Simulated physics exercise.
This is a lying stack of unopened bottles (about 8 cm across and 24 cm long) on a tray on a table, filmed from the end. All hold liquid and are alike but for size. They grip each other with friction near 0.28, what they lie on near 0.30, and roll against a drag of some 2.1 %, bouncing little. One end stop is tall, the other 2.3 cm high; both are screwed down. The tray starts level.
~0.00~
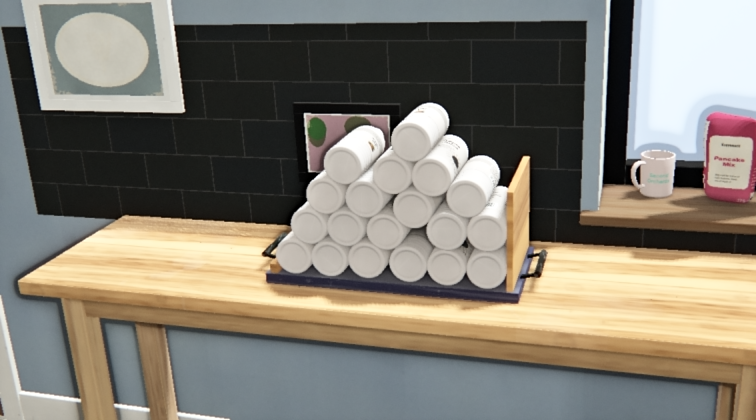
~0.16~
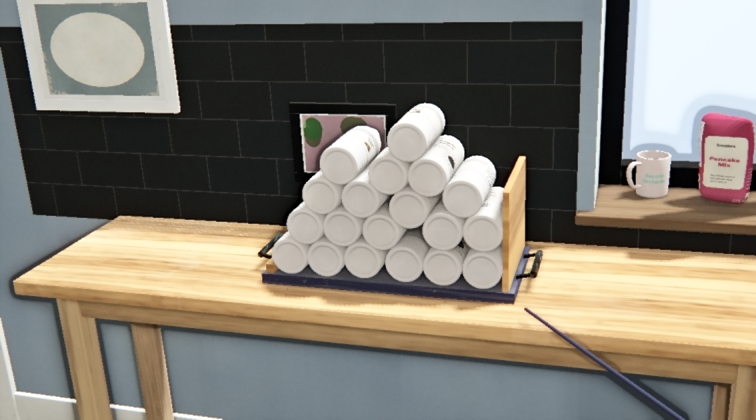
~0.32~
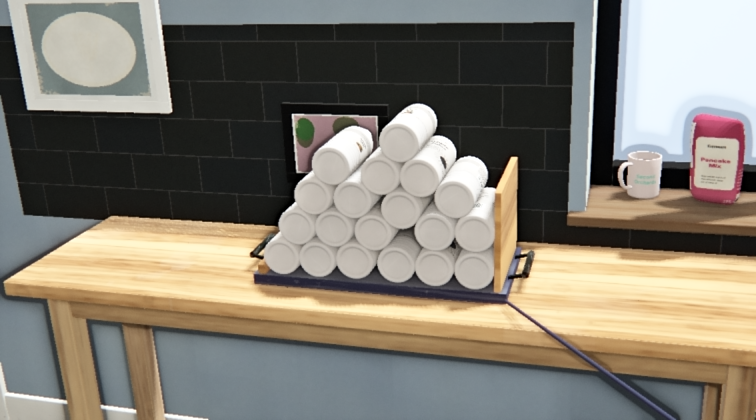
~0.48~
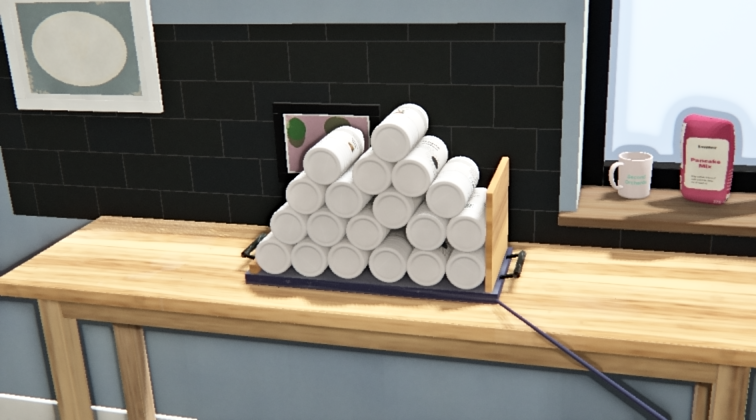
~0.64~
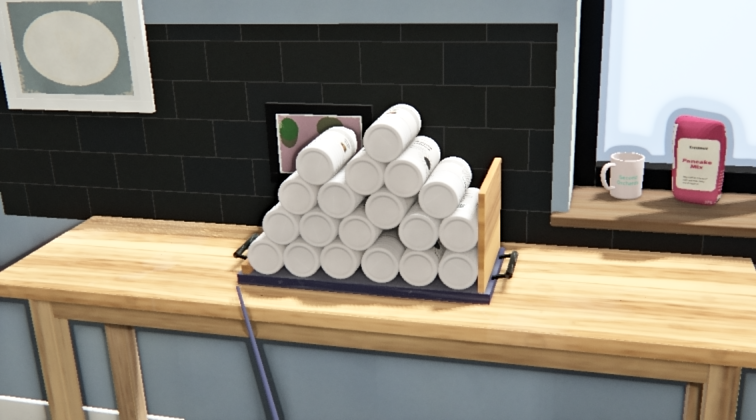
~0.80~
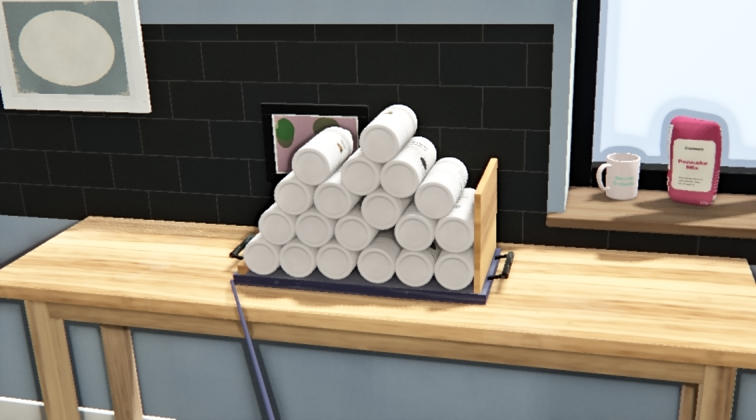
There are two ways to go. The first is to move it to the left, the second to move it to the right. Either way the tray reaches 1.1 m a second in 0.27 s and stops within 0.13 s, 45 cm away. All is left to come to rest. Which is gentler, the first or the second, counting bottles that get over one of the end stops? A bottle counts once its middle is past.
The second.
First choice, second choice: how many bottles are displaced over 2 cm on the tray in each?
First 13, second 3.
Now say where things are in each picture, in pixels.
In the first frame, 19 bottles, 6 on the base, highest (411, 142); left lip (2.3 cm) (273, 264); right tall panel (22 cm) (510, 233).
In the second frame, nothing has moved, the pointer shows the first choice, at the right end.
In the third frame, nothing has moved, the pointer shows the first choice, at the right end; bottom ones (281, 257) (317, 260) (354, 261) (396, 265) (434, 269) (474, 272).
In the fourth frame, nothing has moved, the pointer shows the first choice, at the right end.
In the fifth frame, nothing has moved, the pointer shows the second choice, at the left end.
In the sixth frame, nothing has moved, the pointer shows the second choice, at the left end.
First choice, 0.77 s in, tray 45 cm along; 13 now displaced over 2 cm; 1 over the left lip; the one last seen at (292, 198) 13 cm left and 1.3 cm up (moves measured on the tray).
First choice, at rest by 1.6 s, 13 moved over 2 cm; 3 over the left lip; the one last seen at (292, 198) fallen off to the left; top of the pile 23 cm high, from 35 cm.
Second choice, 0.77 s in, tray 45 cm along; 5 now displaced over 2 cm; not one over the end stops; the one last seen at (379, 144) 9 cm right and 1.9 cm down.
Second choice, at rest by 2.0 s, 3 moved over 2 cm; 1 over the right tall panel; the one last seen at (379, 144) fallen off to the right; top of the pile 30 cm high, from 35 cm.
